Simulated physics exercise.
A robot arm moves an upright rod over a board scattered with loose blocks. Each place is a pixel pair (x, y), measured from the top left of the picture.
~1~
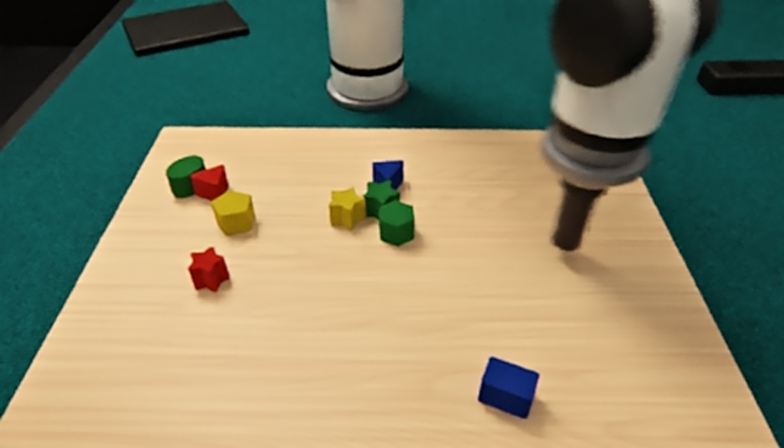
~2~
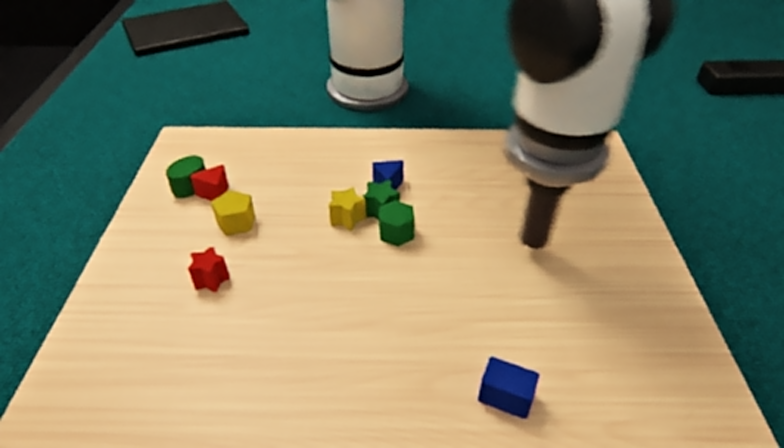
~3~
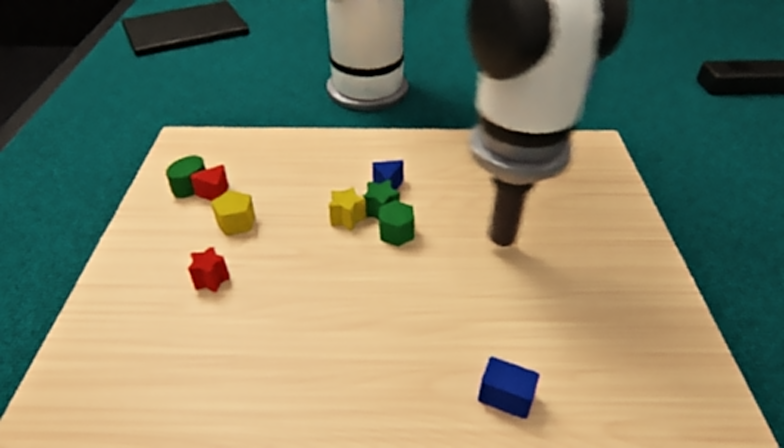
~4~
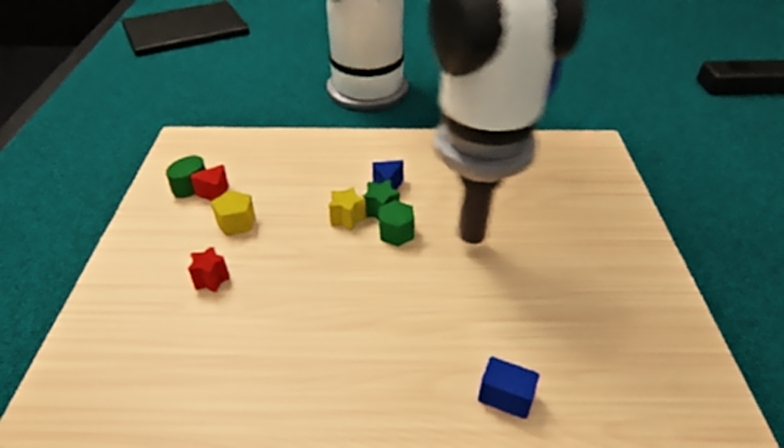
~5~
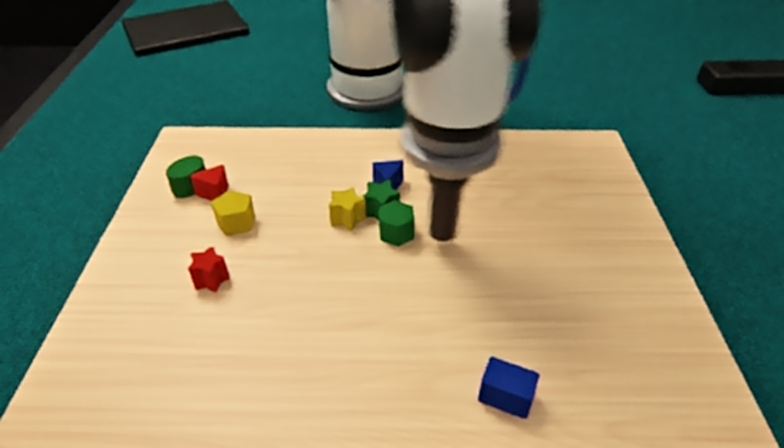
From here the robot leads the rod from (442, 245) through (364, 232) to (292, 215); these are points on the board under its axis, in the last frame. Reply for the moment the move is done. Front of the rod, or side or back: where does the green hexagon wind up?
Pushed ahead.
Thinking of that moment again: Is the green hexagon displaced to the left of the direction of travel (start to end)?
No, it doesn't check out.
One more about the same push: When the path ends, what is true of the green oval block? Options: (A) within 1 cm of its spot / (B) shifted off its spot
(A)
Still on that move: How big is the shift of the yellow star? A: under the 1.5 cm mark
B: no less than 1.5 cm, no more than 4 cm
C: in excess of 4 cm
C
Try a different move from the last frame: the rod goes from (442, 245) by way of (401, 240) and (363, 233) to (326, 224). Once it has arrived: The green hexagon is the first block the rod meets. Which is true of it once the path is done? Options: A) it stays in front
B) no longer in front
My answer is option A.
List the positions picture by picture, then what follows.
In the first picture, lower end of the rod at (566, 241), tops of blocks, green oval block at (185, 166), yellow pentagonal block at (232, 202), yellow star at (346, 198), green star at (381, 190), green hexagon at (397, 213).
In the second picture, rod at (534, 239), blocks as before.
In the third picture, rod at (503, 237), blocks as before.
In the fourth picture, rod at (472, 234), blocks as before.
In the fifth picture, rod at (443, 232), green oval block at (185, 166), yellow pentagonal block at (232, 202), yellow star at (346, 198), green star at (381, 190), green hexagon at (397, 213).
What follows on the original path. One third of the way, rod at (387, 224); yellow star at (333, 194); green star at (371, 186), turned 60° clockwise; green hexagon at (359, 205), turned 20° clockwise.
Two thirds of the way, rod at (338, 214); yellow star at (300, 177), turned 15° clockwise; green star at (369, 185), turned 70° clockwise; green hexagon at (314, 193), turned 50° clockwise.
At the end, rod at (290, 202); green oval block not moved; yellow pentagonal block not moved; yellow star at (281, 160), turned 55° clockwise; green star at (369, 185), turned 70° clockwise; green hexagon at (274, 178), turned 75° clockwise.
